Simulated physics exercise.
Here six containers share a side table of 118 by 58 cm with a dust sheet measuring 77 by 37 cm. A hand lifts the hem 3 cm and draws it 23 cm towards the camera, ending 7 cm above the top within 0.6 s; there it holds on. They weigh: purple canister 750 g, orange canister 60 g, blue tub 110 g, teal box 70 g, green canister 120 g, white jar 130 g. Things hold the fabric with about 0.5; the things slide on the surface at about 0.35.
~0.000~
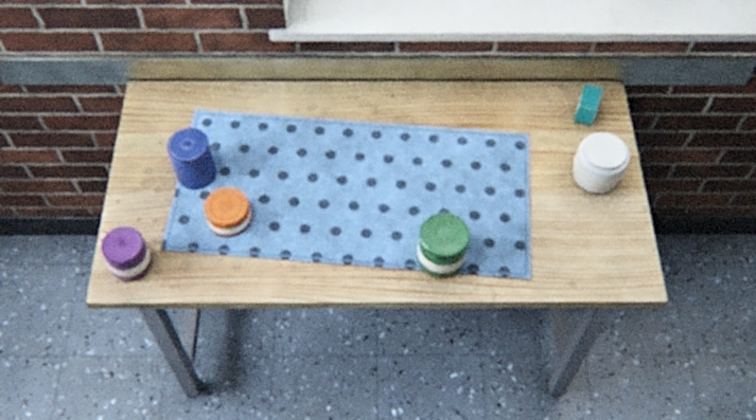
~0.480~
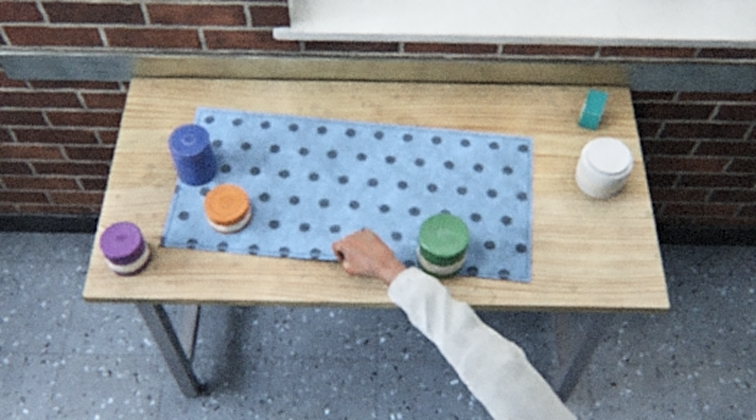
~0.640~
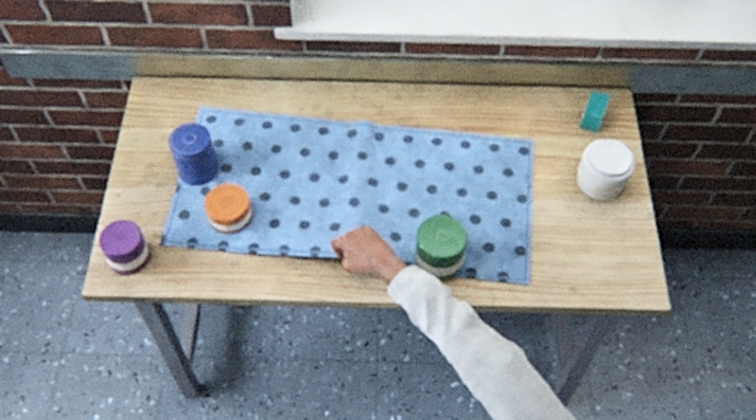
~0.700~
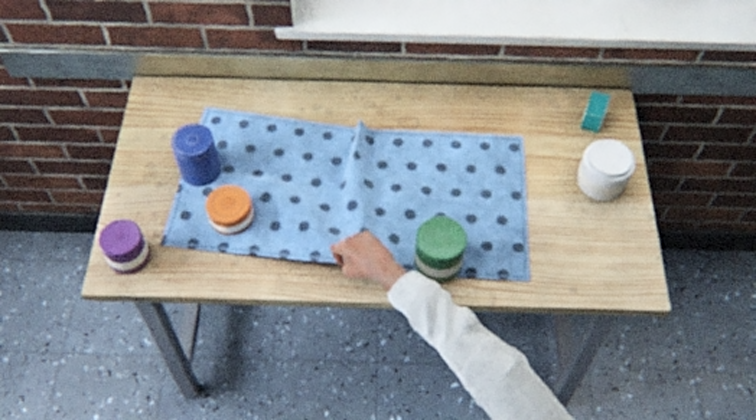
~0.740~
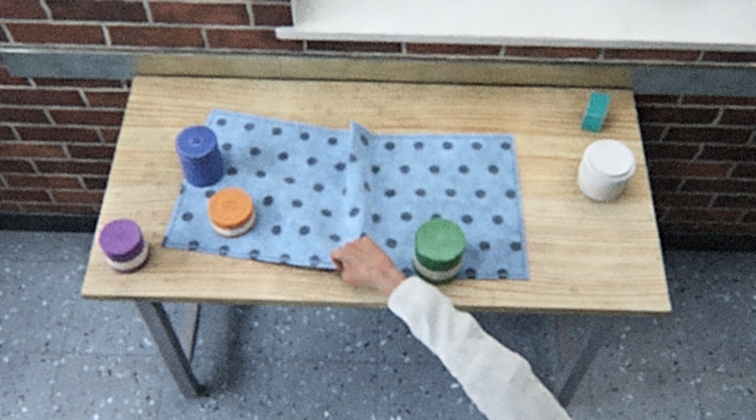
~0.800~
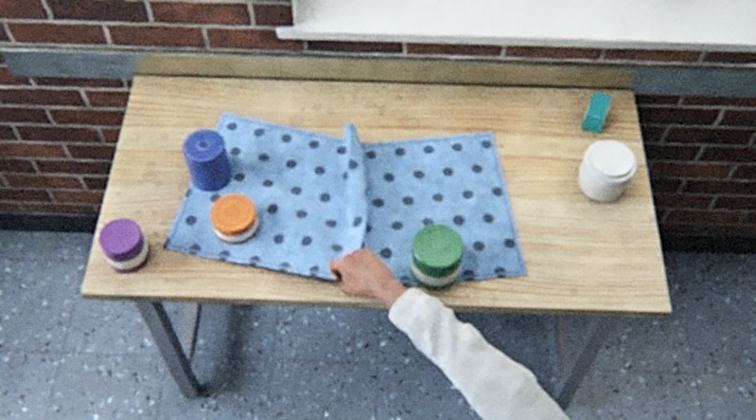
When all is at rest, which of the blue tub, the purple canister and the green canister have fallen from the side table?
In order: The blue tub stays on; the purple canister remains up there; the green canister drops off.
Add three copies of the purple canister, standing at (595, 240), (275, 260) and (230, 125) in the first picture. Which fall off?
In turn: Stays on, goes over, stays up.
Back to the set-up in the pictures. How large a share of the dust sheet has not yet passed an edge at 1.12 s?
About 80 per cent.
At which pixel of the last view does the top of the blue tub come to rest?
Near (235, 196).
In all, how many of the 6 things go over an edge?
That makes 1.
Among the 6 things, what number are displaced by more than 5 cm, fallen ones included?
I count 3.
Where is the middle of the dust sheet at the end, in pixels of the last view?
Around (347, 268).
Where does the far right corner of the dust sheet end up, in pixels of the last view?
Near (443, 197).
At 0.9 s, 100 % of the dust sheet is still over the top; blue tub 7 cm off its start, green canister 6 cm off its start, orange canister 7 cm off its start.
At 1.0 s, 90 % of the dust sheet is still over the top; blue tub 12 cm off its start, green canister 11 cm off its start, orange canister 12 cm off its start.
At 1.1 s, 80 % of the dust sheet is still over the top; green canister 16 cm off its start at (409, 305), blue tub 16 cm off its start at (234, 188), orange canister 16 cm off its start at (248, 263).
At 1.2 s, 70 % of the dust sheet is still over the top; green canister 22 cm off its start, blue tub 18 cm off its start, orange canister 18 cm off its start.
At 2.8 s, 70 % of the dust sheet is still over the top; green canister over the edge, blue tub 18 cm off its start at (235, 196), purple canister 0 cm off its start at (119, 235), orange canister 18 cm off its start at (246, 273).
